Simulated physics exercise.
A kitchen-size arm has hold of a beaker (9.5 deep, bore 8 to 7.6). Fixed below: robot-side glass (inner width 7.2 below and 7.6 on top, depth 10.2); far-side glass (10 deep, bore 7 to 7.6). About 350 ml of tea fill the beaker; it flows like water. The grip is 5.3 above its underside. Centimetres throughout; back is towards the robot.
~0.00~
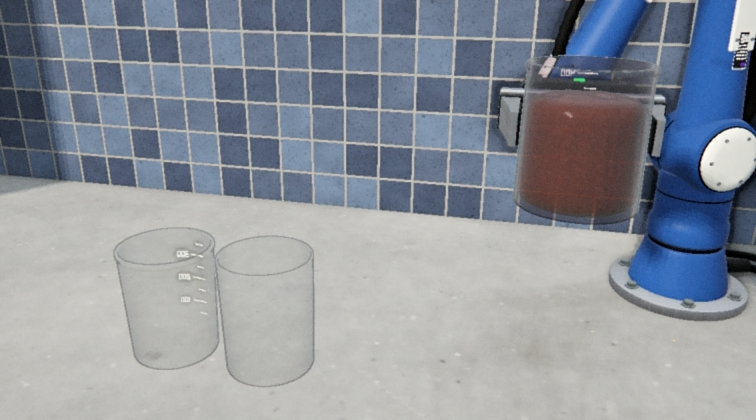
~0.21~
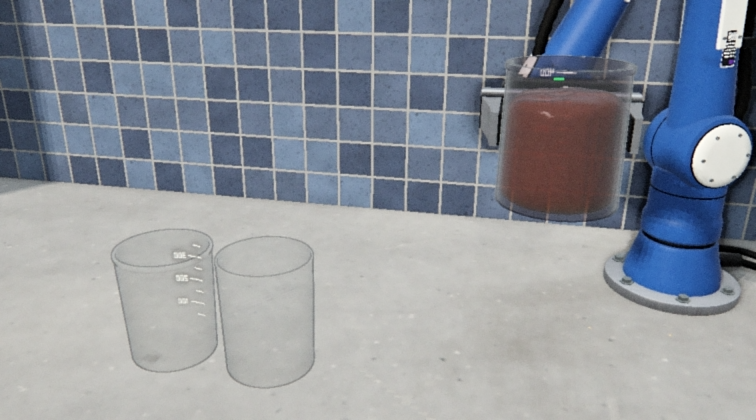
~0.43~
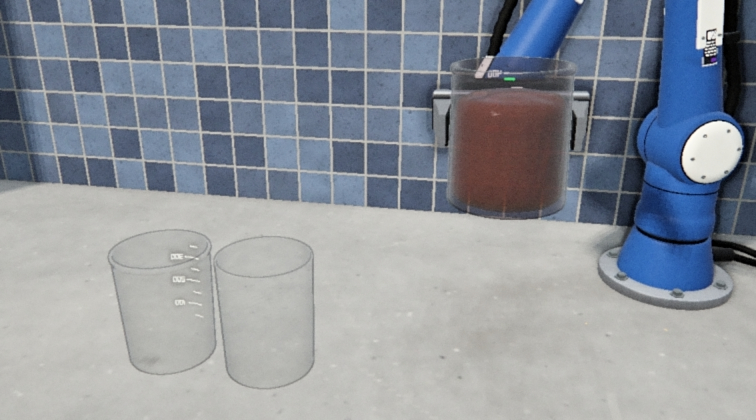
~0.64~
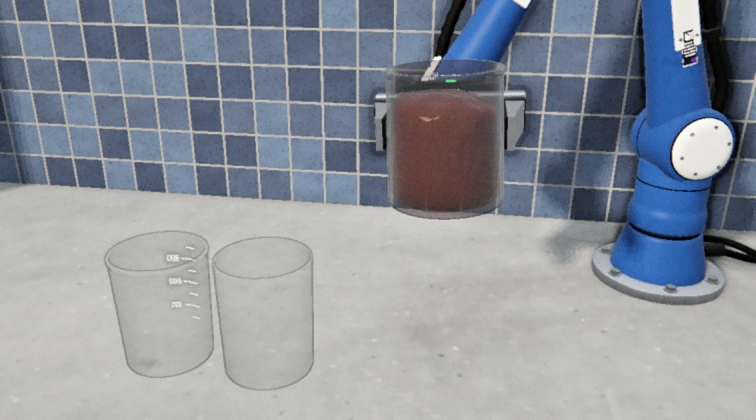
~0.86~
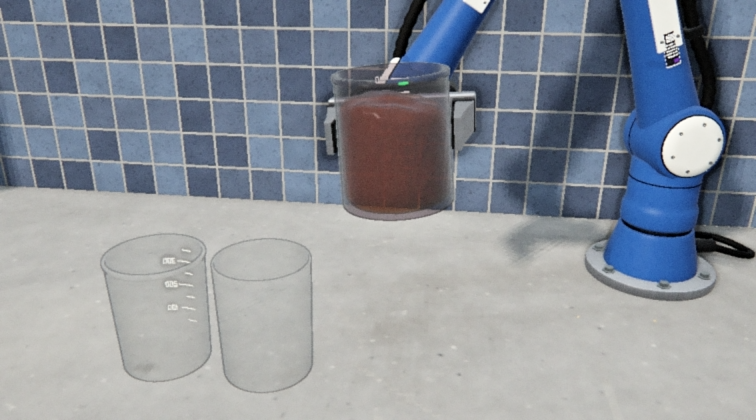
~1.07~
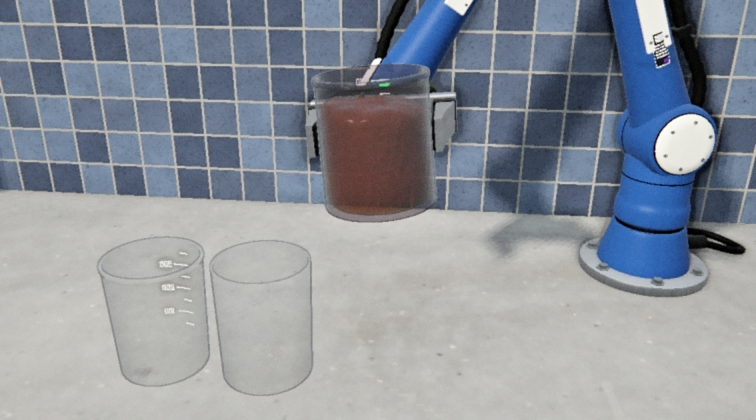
A blue robot arm carries a clear beaker of reddish-brown tea left, tilting it slightly.
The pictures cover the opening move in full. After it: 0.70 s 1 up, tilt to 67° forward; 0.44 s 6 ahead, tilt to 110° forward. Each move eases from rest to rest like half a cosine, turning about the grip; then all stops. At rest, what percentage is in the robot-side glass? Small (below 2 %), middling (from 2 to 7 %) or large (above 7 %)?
In the robot-side glass the share is large, above 7 %.
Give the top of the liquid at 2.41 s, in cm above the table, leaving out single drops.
Up to some 23 cm.
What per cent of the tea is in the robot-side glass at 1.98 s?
Near 25 %.
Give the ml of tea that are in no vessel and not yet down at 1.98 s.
About 20 ml.
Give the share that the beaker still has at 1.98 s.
About 70 %.
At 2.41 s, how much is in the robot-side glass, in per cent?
About 25 %.
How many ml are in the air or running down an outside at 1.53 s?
Some 0 ml.
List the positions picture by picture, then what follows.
The first picture shows beaker middle at (582, 138), level; upper third of the tea around (585, 116), from x 520 to 645, top at y 95; 350 ml in the beaker.
The second picture shows beaker middle at (562, 137), level; upper third of the tea around (567, 113), from x 500 to 625, top at y 90.
The third picture shows beaker middle at (509, 136), tilted 2° forward; upper third of the tea around (512, 113), from x 450 to 565, top at y 90.
The fourth picture shows beaker middle at (445, 138), tilted 3° forward; upper third of the tea around (444, 115), from x 395 to 500, top at y 90.
The fifth picture shows beaker middle at (394, 140), tilted 5° forward; upper third of the tea around (392, 117), from x 340 to 450, top at y 90.
The sixth picture shows beaker middle at (376, 142), tilted 5° forward; upper third of the tea around (374, 120), from x 320 to 430, top at y 95; 350 ml in the beaker.
After 1.53 s, tilted 50° forward, liquid up to 24 above the table; 350 ml in the beaker.
After 1.98 s, tilted 87° forward, liquid up to 24 above the table; 245 ml in the beaker, 90 ml in the robot-side glass, 20 ml in the air or running down outside.
After 2.41 s, tilted 110° forward, liquid up to 42 above the table; 170 ml in the far-side glass, 90 ml in the robot-side glass, 50 ml on the table or floor, 5 ml in the beaker, 35 ml in the air or running down outside.
After 3.21 s, tilted 110° forward, liquid up to 6 above the table; 165 ml in the far-side glass, 95 ml on the table or floor, 90 ml in the robot-side glass.
At rest, 165 ml in the far-side glass, 95 ml on the table or floor, 90 ml in the robot-side glass. That is 26 % in the robot-side glass.
